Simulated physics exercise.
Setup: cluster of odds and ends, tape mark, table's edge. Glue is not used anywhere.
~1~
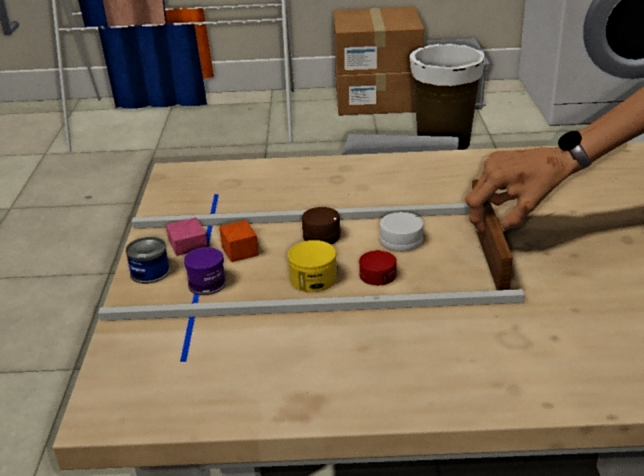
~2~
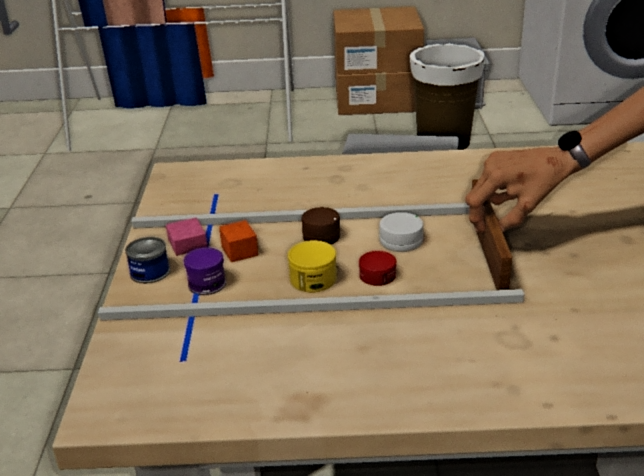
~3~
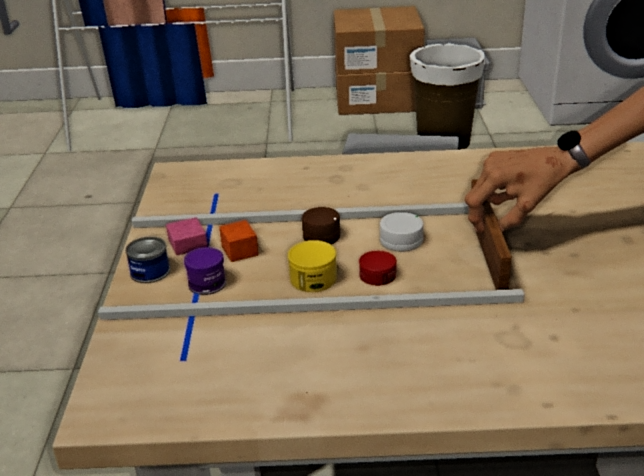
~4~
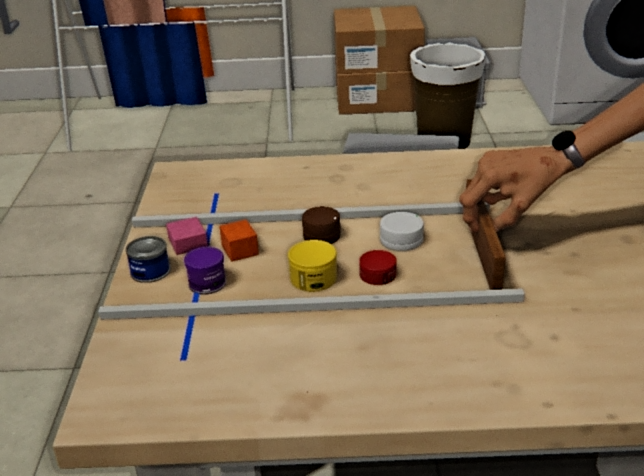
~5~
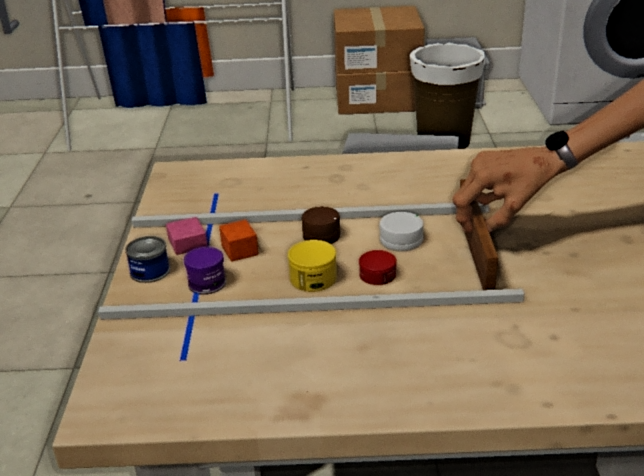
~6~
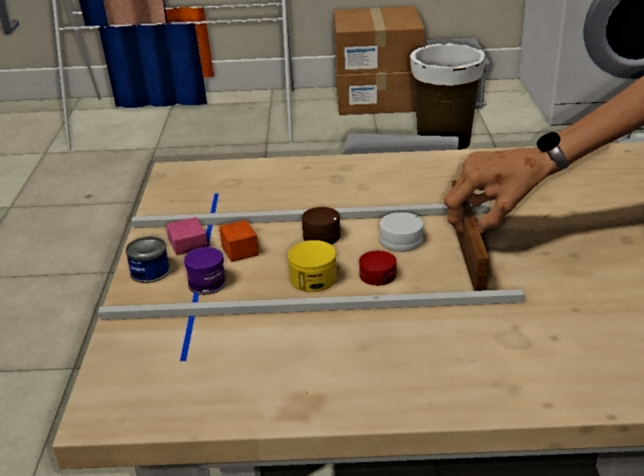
A hand slides a wooden board slightly left between two rails toward small, still, colourful objects.
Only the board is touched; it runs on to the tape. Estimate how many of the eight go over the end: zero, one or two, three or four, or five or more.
One to two lost.
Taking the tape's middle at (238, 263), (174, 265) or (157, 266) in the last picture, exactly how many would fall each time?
The counts would be 0, 2 and 5.
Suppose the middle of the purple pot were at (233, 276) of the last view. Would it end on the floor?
Result: It remains there.
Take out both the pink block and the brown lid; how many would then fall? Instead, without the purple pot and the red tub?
1, then 0.
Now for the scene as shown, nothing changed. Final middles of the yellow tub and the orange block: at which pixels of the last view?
The yellow tub at (137, 285), the orange block at (154, 240).
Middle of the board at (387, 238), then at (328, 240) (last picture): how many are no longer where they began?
Counts: 2 / 4.
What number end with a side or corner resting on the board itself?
Contact count: 3.
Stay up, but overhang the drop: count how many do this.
My count gives 1.
Early on, none off yet; blue tin at rest near (148, 259); pink block at rest near (187, 236); purple pot at rest near (205, 271).
A while later, none off yet; blue tin at rest near (147, 259); pink block travelled about its own width near (168, 233); purple pot travelled well along near (140, 281).
Finally, the number that fall off is one or two; lost, purple pot.
